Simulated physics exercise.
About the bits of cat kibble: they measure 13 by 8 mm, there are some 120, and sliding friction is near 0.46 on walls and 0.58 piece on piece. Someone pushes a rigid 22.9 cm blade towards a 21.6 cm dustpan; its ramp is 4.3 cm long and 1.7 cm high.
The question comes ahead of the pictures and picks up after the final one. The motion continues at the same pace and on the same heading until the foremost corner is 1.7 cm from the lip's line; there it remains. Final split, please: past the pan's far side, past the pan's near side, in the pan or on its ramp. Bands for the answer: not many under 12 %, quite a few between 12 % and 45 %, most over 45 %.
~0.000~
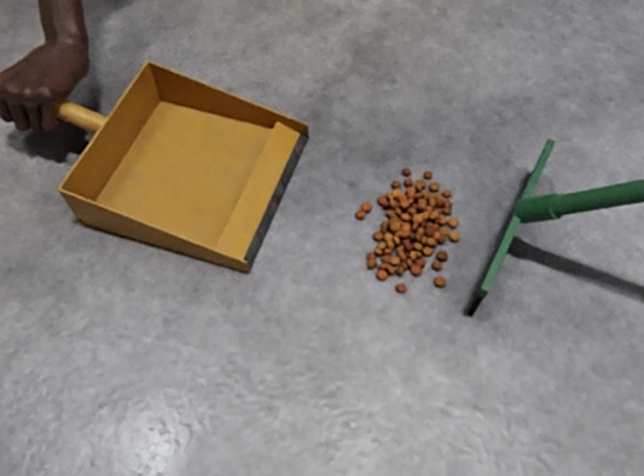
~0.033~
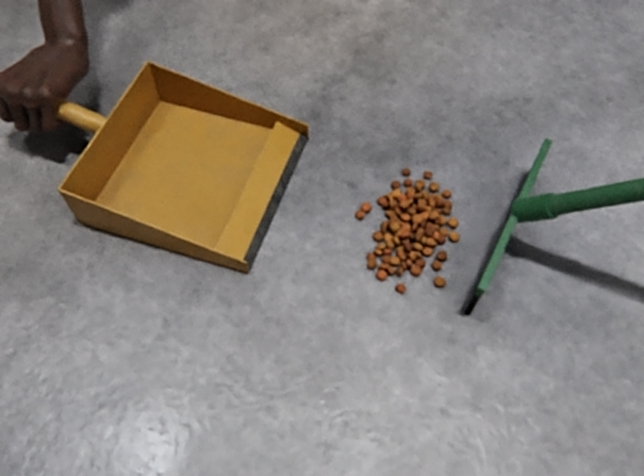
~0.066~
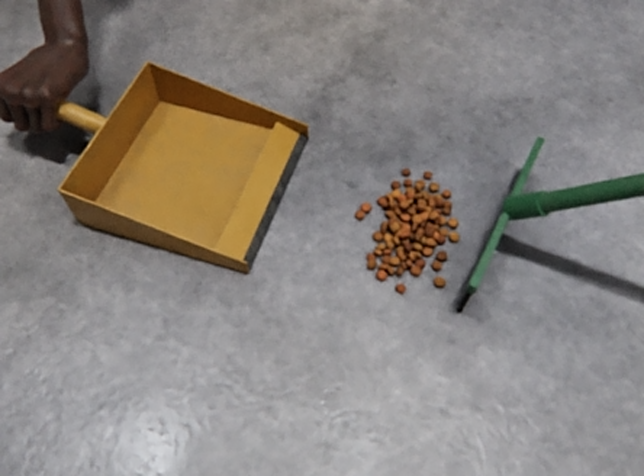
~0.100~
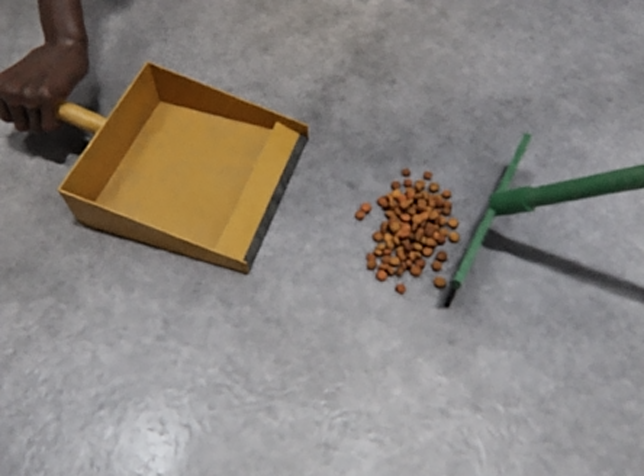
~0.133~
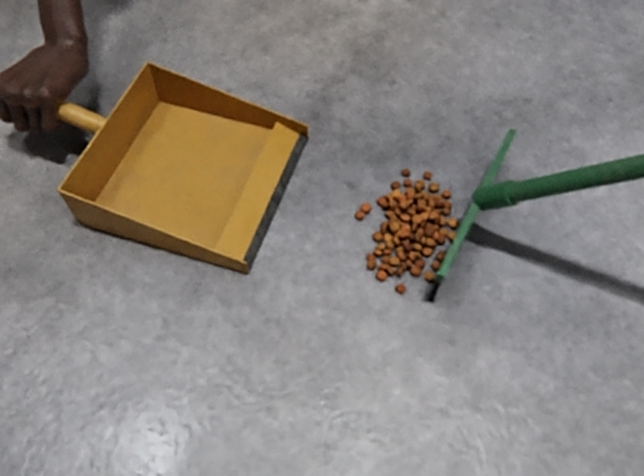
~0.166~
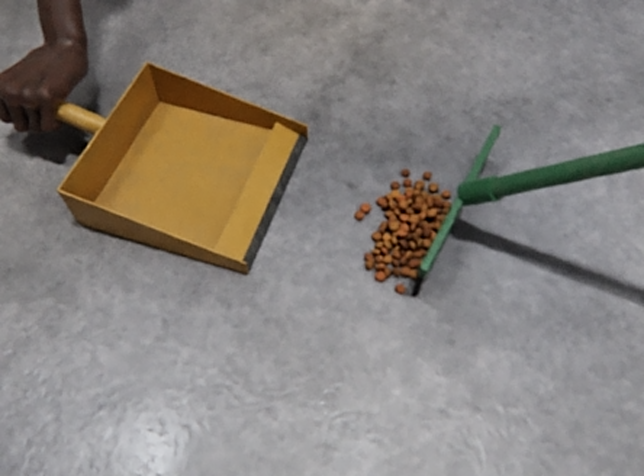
Far side: Not many; near side: Not many; pan: Quite a few.
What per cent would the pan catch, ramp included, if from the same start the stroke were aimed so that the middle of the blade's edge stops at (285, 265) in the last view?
About 5 %.
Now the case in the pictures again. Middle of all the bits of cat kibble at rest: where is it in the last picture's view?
Look around (294, 184) in the last picture.
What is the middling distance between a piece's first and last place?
I'd say near 16 cm.
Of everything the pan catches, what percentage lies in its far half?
Close to 60 %.
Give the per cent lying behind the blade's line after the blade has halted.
Some 5 per cent.
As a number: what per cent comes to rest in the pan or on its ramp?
About 25 per cent.
Then, at 0.33 s, middle of the blade 12 cm from the lip; 0 % over the lip, far side 0 %, near side 0 %.
After 0.44 s, middle of the blade 6 cm from the lip; 0 % over the lip, far side 5 %, near side 0 %.
After 0.68 s, middle of the blade 4 cm from the lip; 25 % over the lip, far side 5 %, near side 0 %.
In the end, at 1.0 s, far side 5 %, near side 0 %, pan 25 %, in front of the lip or behind the blade 70 %.
